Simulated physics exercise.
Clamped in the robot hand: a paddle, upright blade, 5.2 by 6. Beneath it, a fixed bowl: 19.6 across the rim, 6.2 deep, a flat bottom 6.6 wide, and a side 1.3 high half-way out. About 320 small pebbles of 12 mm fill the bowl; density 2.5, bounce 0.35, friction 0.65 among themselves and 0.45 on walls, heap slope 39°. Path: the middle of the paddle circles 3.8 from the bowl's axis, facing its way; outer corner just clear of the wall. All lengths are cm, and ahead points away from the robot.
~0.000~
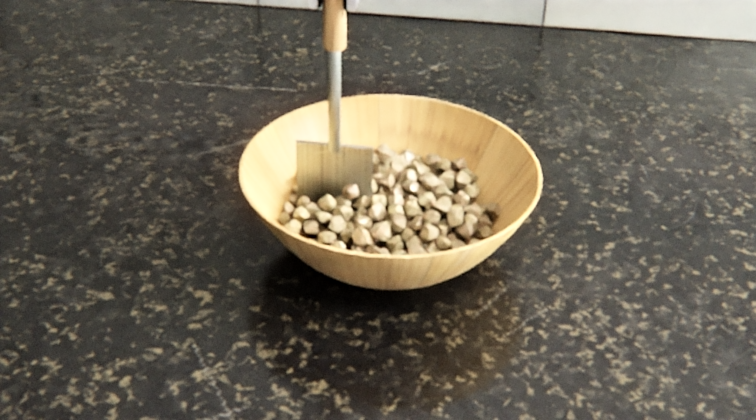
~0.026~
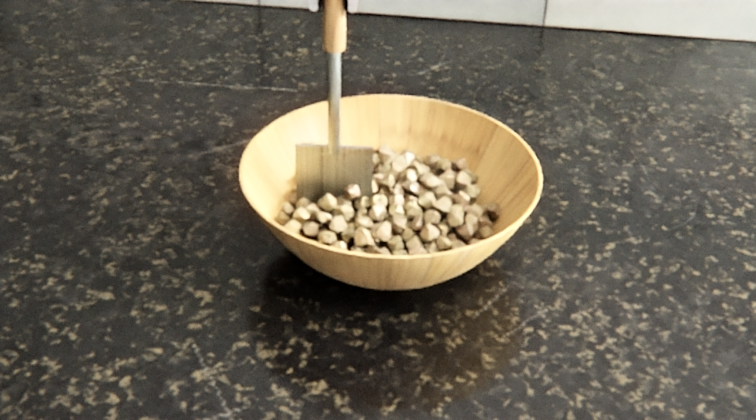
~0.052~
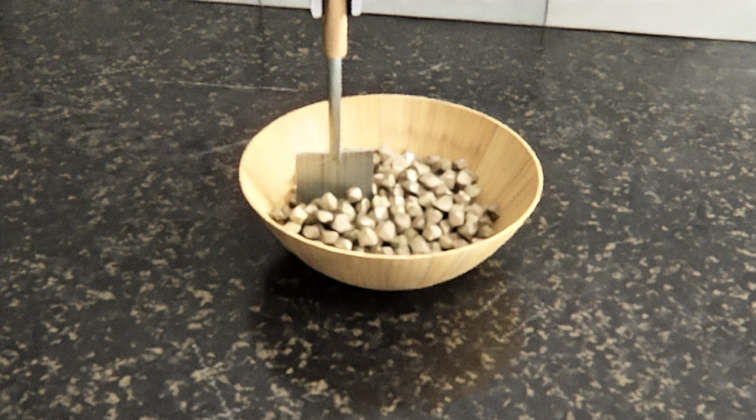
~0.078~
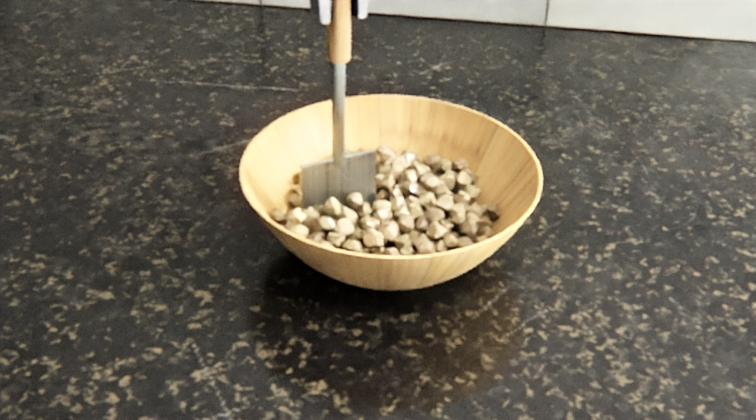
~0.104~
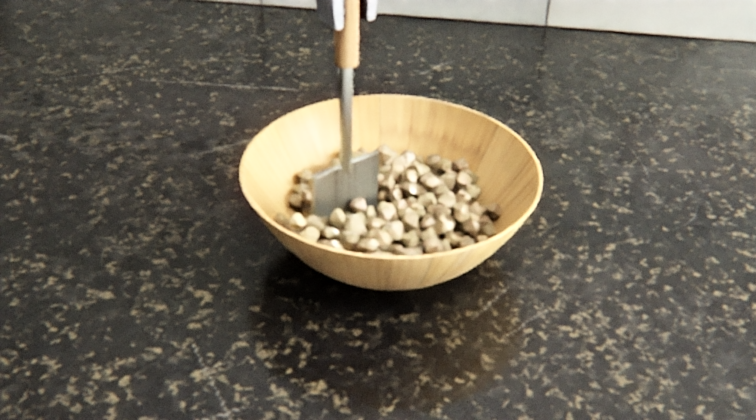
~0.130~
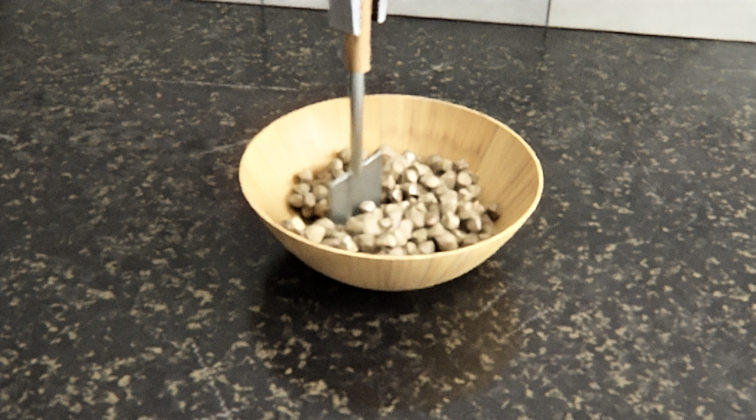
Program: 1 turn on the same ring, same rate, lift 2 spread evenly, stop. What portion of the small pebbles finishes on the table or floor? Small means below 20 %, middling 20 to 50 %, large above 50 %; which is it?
Verdict: Small.
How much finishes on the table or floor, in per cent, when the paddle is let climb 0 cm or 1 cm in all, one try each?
Trial one: Roughly 10 %; trial two: Roughly 10 %.
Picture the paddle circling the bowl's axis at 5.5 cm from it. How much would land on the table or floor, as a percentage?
It would be close to 0 per cent then.
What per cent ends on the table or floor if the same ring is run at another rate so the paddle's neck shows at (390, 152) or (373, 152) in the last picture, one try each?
It comes to roughly 20 per cent and then 10 per cent.
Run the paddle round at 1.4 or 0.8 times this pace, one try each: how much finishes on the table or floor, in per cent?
Around 15 percent for the first try and 5 percent for the second.
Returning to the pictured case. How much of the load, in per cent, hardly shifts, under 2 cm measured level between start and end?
20 %.
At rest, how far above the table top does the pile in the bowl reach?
The peak stands near 6.5 centimetres up.
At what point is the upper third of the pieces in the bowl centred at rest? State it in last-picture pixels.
Centre, approx.: (337, 193).
After 0.34 s, 175° round, highest piece 9 above the table; 314 in the bowl, 2 on the table or floor, 9 in flight or on the tool.
After 0.56 s, 291° round, highest piece 8 above the table; 303 in the bowl, 20 on the table or floor, 2 in flight or on the tool.
After 0.87 s, 0° round, highest piece 7 above the table; 293 in the bowl, 32 on the table or floor.
After 1.57 s, 0° round, highest piece 7 above the table; 293 in the bowl, 32 on the table or floor.
In the end, 293 in the bowl, 32 on the table or floor. That is 10 % on the table or floor.
